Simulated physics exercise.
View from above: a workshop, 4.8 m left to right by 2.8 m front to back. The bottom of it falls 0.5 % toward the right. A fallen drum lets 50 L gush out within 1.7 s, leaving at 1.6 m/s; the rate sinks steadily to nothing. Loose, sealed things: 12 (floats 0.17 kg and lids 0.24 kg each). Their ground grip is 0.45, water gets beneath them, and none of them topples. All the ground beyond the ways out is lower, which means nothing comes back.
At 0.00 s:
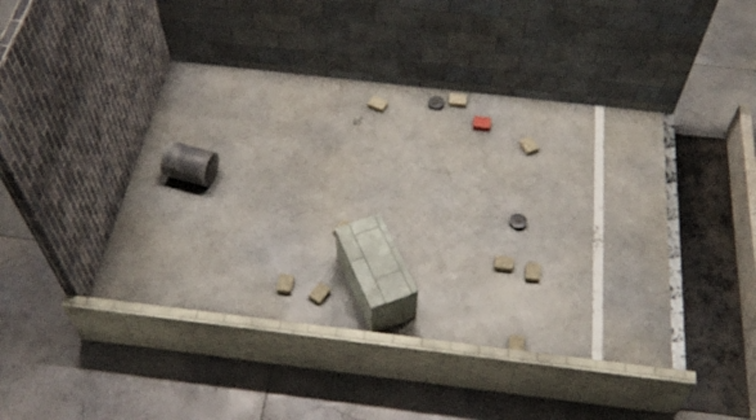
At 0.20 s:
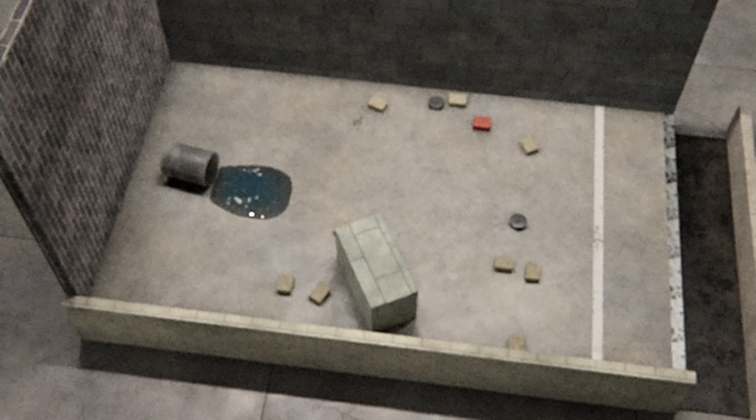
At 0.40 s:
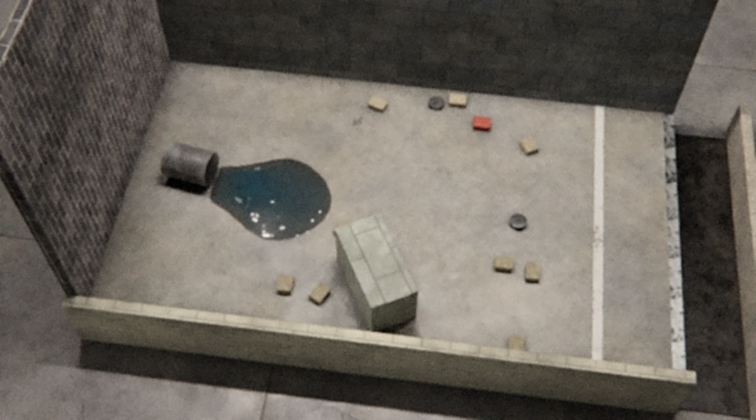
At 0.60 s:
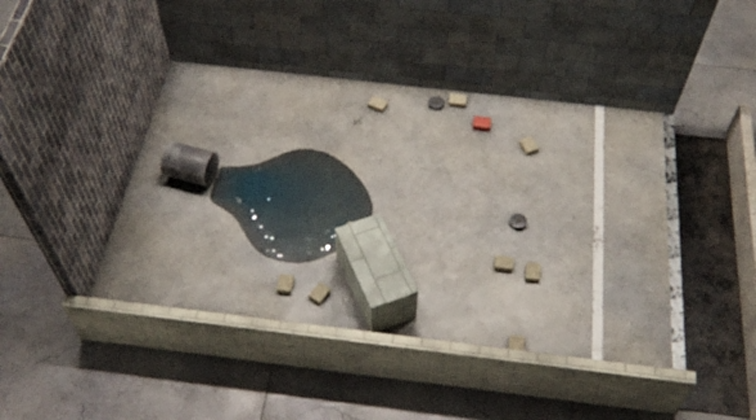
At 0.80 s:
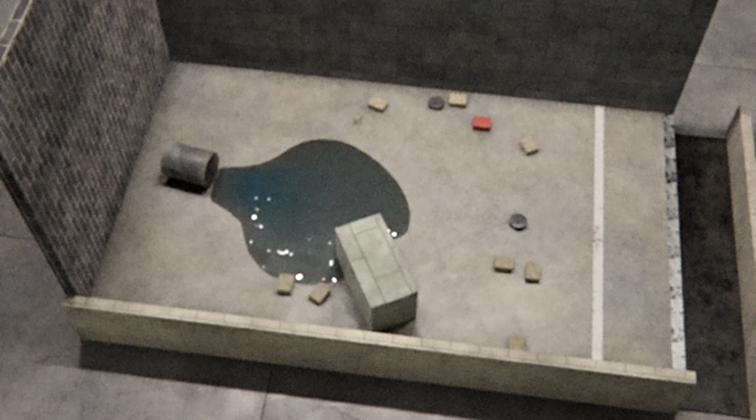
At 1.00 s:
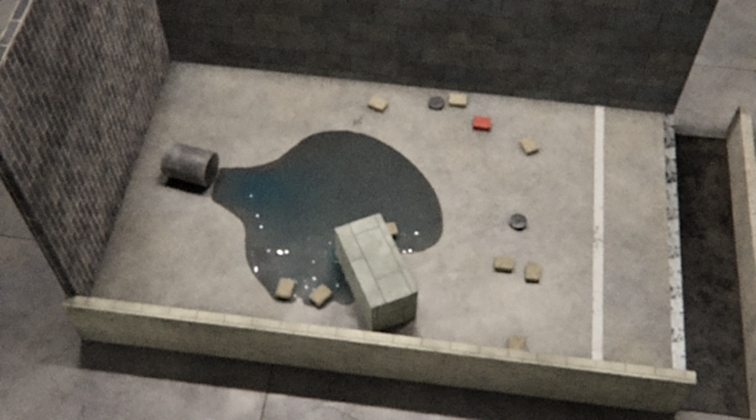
Dark, bluish water pours from a fallen grey drum at the left of a walled concrete yard, seen from above by a still camera. A pale block stands near the lower centre, with small tan pieces, dark round lids and one red piece scattered about. The pool widens rightward, reaching around the block and the nearest tan pieces, while the red piece stays still.
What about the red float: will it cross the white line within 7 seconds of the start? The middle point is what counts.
Doesn't make it.
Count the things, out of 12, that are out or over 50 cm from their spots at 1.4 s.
The number I get is 1.
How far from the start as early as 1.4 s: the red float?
0 cm, give or take.
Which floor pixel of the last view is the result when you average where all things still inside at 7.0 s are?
Averaged position, last view: Near pixel (495, 210).
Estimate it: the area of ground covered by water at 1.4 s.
About 3.0 m2.
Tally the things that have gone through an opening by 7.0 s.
0 by that time.
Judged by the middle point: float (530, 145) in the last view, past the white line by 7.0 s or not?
Looking at it, I'd say it does.
After 1.4 s the red float is near (482, 122), 0.0 m from its start, aground; 0 of 12 are over the mark; 1 afloat.
After 3.1 s the red float is near (510, 112), 0.3 m from its start, aground; 2 of 12 are over the mark; 2 afloat.
After 4.9 s the red float is near (517, 110), 0.4 m from its start, aground; 3 of 12 are over the mark; 0 afloat.
After 7.0 s the red float is near (517, 110), 0.4 m from its start, aground; 3 of 12 are over the mark; 0 afloat.
